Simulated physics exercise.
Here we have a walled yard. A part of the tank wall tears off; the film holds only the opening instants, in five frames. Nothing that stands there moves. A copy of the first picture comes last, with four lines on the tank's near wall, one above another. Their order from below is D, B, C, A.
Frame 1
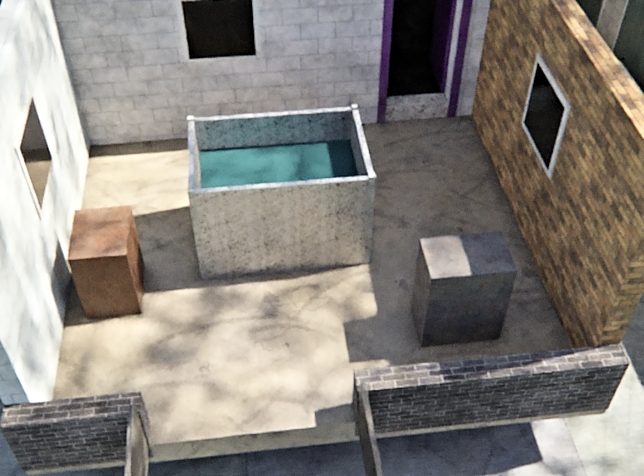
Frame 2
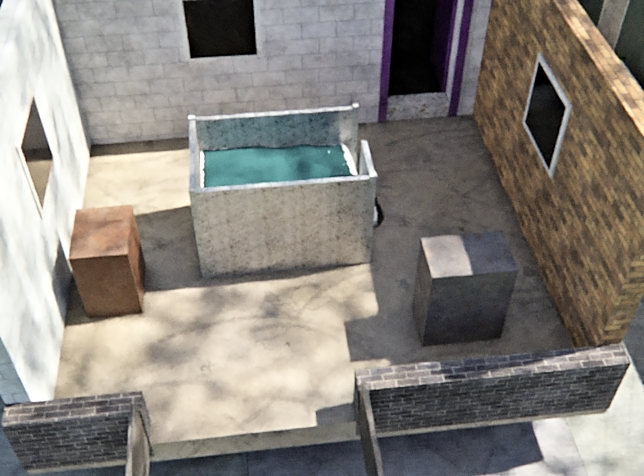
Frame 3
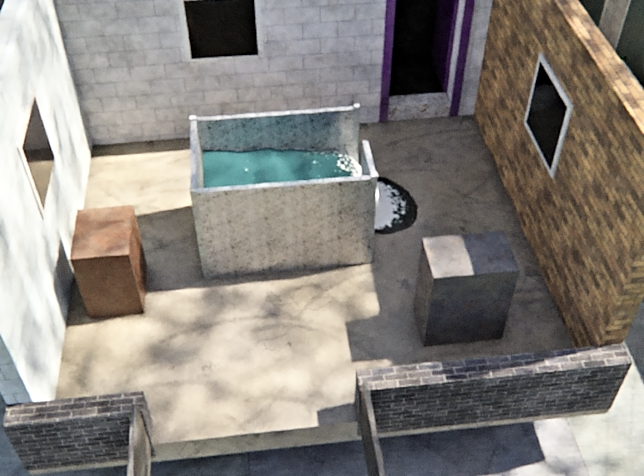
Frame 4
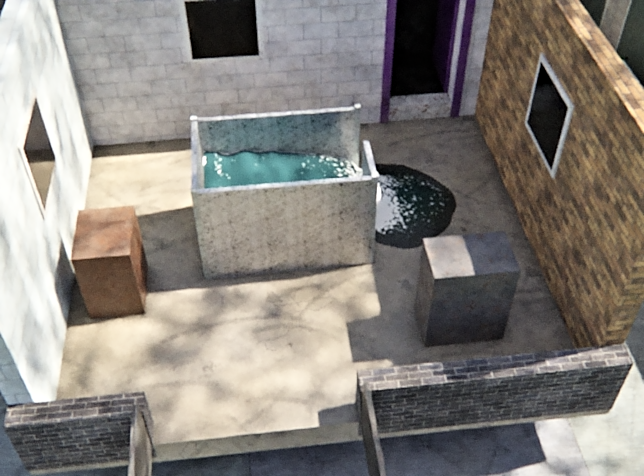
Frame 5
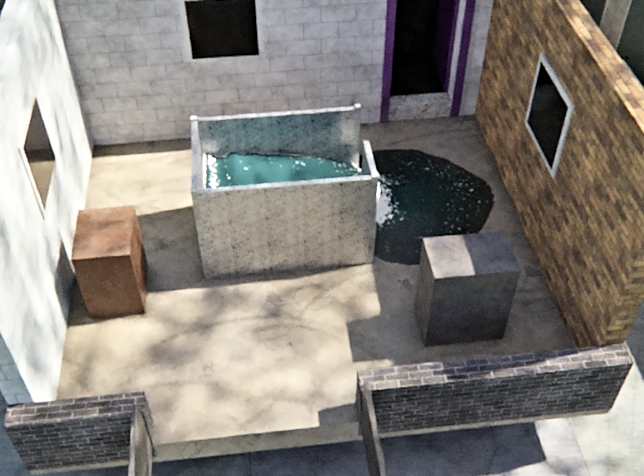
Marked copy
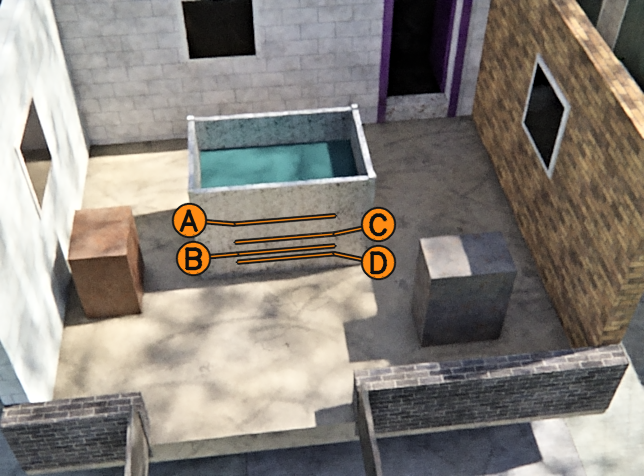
In a walled yard, the right side of a pale tank opened and water poured out onto the ground, spreading in a dark, widening pool behind the grey block and toward the brick wall.
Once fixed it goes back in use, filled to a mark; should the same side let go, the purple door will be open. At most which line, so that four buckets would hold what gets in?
The limit is A.
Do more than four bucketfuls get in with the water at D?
No, not at all.
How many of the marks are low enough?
All of them.
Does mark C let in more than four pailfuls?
No.
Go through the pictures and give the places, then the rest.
Water in the tank at rest, its middle at (279, 177); foot of the purple doorway at (416, 119); open gate at (248, 377).
Water covers 1 % of the ground, its front hidden from here.
Water covers 3 % of the ground and shows as far out as (383, 181).
Water covers 6 % of the ground and shows as far out as (401, 173).
Water covers 12 % of the ground and shows as far out as (472, 179).
On the marked copy, A at (284, 219); B at (286, 250); C at (285, 238); D at (286, 257); from the bottom up D, B, C, A.
Choosing A, a bucket or two gets in.
Choosing B, nothing gets over.
Choosing C, nothing gets over.
Choosing D, nothing gets over.
